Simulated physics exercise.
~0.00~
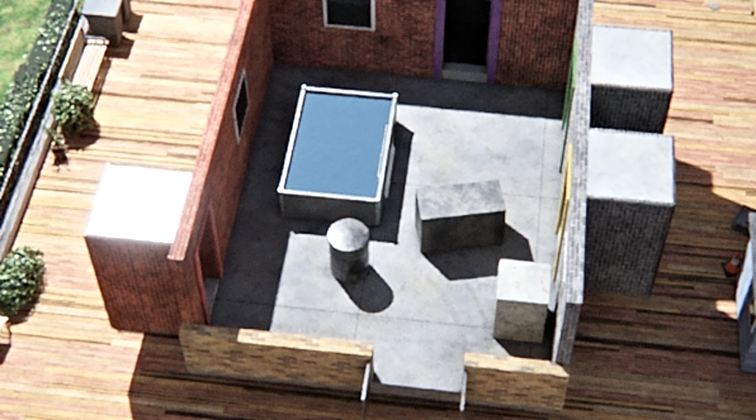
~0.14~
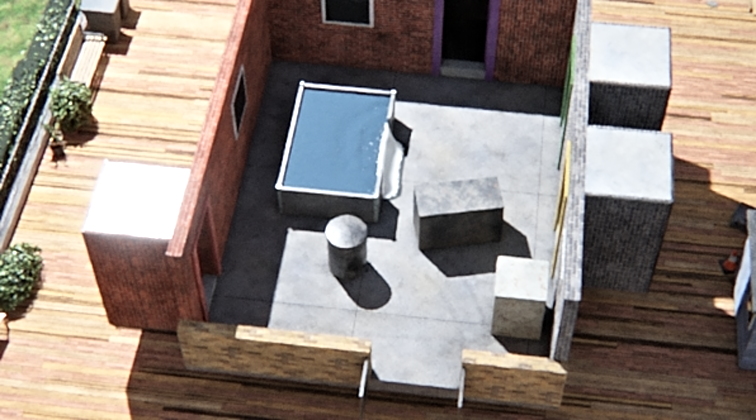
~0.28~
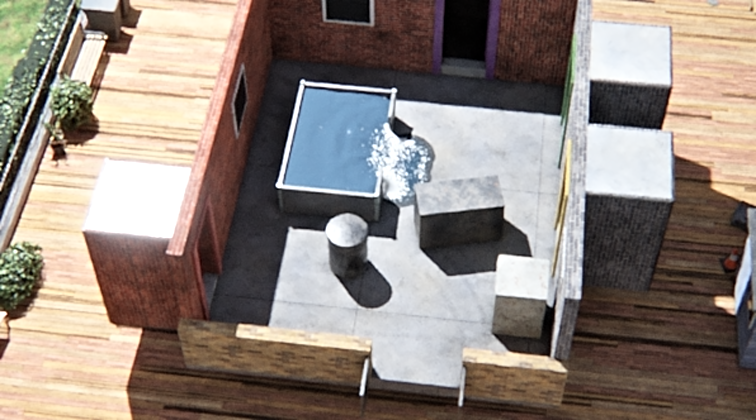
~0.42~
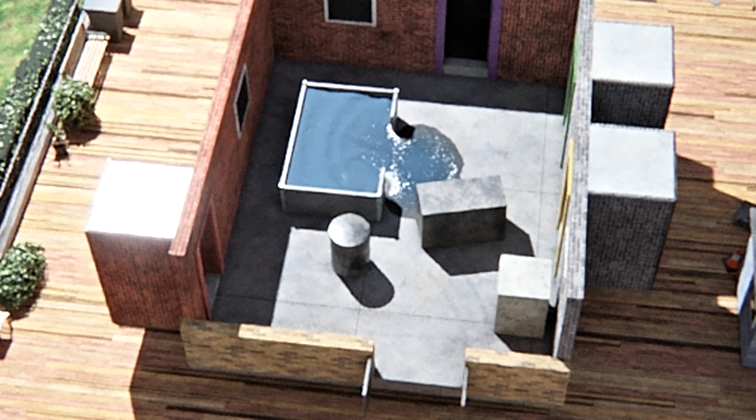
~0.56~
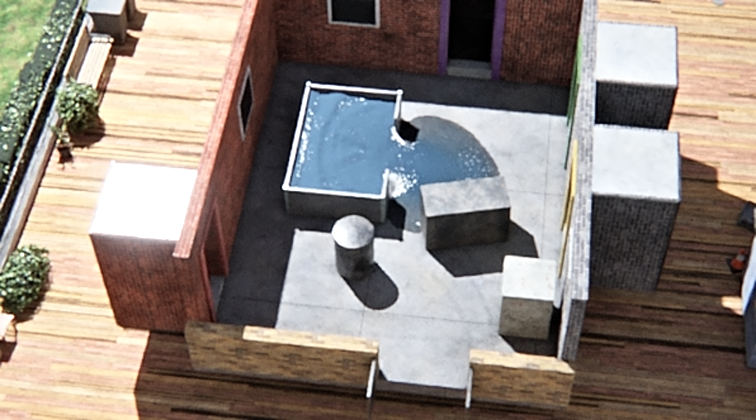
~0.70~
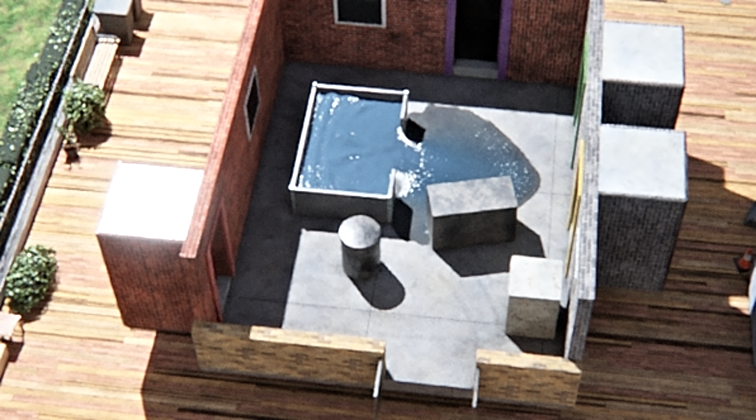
A tank's right side bursts open and water spreads rightward across the walled yard's floor.
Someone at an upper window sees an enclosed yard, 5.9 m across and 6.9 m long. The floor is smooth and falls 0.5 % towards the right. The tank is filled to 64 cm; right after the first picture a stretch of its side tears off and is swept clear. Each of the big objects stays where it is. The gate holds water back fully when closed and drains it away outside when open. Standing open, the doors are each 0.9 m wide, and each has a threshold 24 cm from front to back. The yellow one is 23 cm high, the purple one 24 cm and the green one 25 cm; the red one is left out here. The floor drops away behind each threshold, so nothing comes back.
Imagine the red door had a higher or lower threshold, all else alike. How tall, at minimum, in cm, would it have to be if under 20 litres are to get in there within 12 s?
It would need to be about 7.5 cm tall.
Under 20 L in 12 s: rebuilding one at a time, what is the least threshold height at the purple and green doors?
You'd want about 7.5 centimetres at purple and about 23 centimetres at green.
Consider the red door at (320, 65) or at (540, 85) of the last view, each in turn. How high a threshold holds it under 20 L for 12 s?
12.5 and 27 cm.
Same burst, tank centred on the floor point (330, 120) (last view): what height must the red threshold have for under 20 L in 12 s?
About 6.5 centimetres.
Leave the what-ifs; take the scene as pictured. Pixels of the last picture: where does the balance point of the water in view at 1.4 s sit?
Around (393, 165).
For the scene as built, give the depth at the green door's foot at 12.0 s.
It stands about 9.0 centimetres deep.
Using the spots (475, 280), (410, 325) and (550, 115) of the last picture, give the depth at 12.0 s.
About 3, 7 and 9 cm.
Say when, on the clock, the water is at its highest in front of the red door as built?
Roughly 9.0 s.
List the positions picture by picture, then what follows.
Still water, 64 cm deep, in the tank at (340, 145); the red door at (208, 268) is dry, in the first frame.
The gap is at (383, 159), the front 0.3 m out at (395, 195); the back of the tank holds 64 cm, in the second frame.
The front is at a hidden place, 0.8 m from the gap at (384, 160); 1.1 m2 of floor is wet, 64 cm left at the back, in the third frame.
The gap is at (386, 160), the front 1.3 m out at a hidden place; the back of the tank holds 63 cm, in the fourth frame.
Water pours out at (390, 162) and has run 1.9 m, to a hidden place; about 6 cm deep outside, 56 cm at the back, in the fifth frame.
Water pours out at (396, 161) and has run 2.6 m, to (536, 182); about 6 cm deep outside, 54 cm at the back; the red door at (220, 266), 4.2 m from the gap, is still 3.5 m from the nearest water, in the sixth frame.
After 1.4 s water covers 25 % of the floor, deepest (38 cm) near (403, 170); it has not reached the red door.
After 3.0 s water covers 35 % of the floor, deepest (37 cm) near (570, 93); it has not reached the red door.
After 12.0 s water covers 95 % of the floor, deepest (12 cm) near (262, 283); 10 cm at the red door, 16 litres in over its 8 cm threshold.
At the red door as built, the water arrived by 7.7 s and peaked near 12 cm at 9.2 s.
With a threshold of 6 cm, 32 litres would have come in within the 12 s; with 8.5 cm, 13 litres. So under 20 litres takes about 7.5 cm.
